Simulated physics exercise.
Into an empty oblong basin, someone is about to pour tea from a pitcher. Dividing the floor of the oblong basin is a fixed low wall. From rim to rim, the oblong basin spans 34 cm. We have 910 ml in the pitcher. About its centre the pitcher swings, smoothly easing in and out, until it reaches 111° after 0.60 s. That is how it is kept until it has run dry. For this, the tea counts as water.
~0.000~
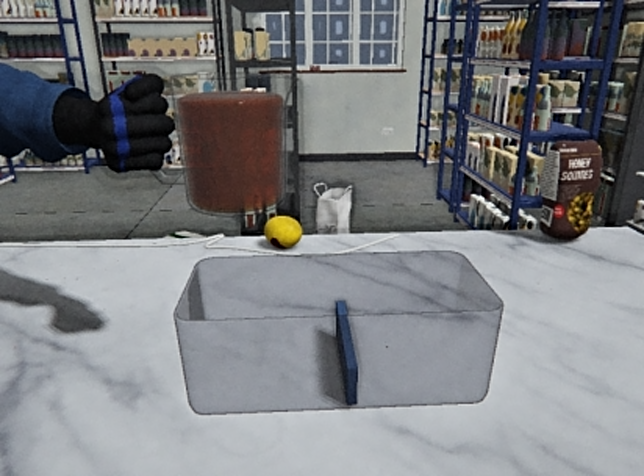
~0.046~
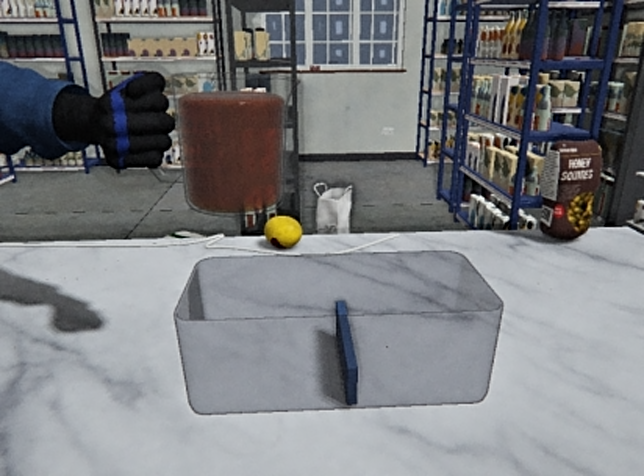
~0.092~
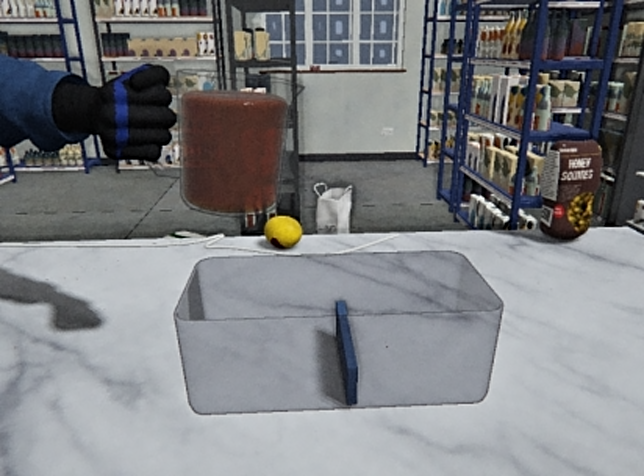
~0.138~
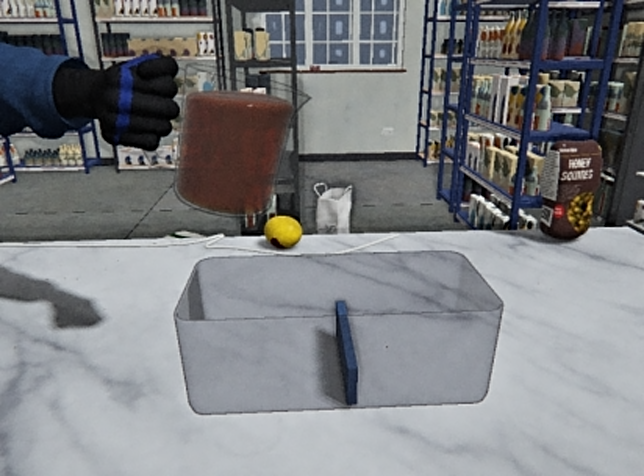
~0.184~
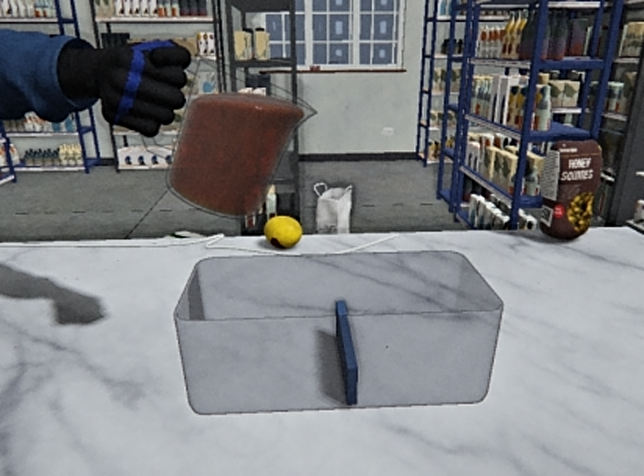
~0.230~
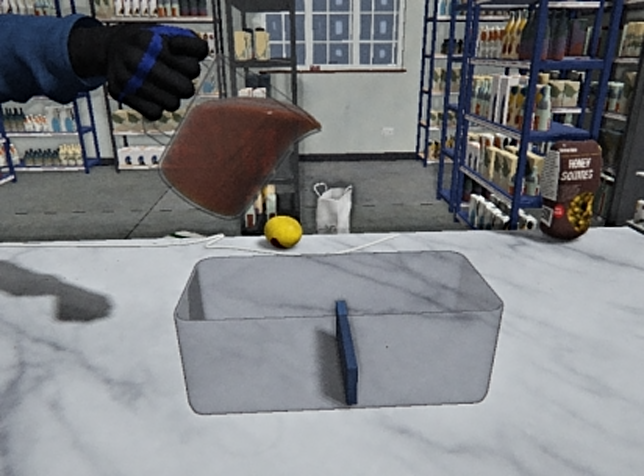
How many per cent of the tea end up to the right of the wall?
About 82 per cent.
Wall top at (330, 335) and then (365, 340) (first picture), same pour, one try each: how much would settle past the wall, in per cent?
Roughly 90 per cent, then 55 per cent.
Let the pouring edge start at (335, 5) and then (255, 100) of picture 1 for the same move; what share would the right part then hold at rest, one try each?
Roughly 85 per cent the first time and 15 per cent the second.
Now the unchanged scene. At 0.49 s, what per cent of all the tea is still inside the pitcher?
Remaining: Near 54 % of the total.
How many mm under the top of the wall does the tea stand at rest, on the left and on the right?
Close to 46 mm left and close to 18 mm right.
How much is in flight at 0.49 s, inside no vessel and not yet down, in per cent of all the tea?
Near 30 per cent at that time.
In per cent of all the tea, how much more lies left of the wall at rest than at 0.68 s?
7 %.
By 0.49 s the tilt is 102° and 54 per cent is still to pour, 0 is left of the wall and 16 right of it.
By 0.68 s the tilt is 111° and 12 per cent is still to pour, 9 is left of the wall and 62 right of it.
By 0.88 s the tilt is 111° and 1 per cent is still to pour, 14 is left of the wall and 80 right of it.
By 1.10 s the tilt is 111° and 0 per cent is still to pour, 16 is left of the wall and 82 right of it.
At rest 16 per cent lies left of the wall, 82 right of it and 2 outside.
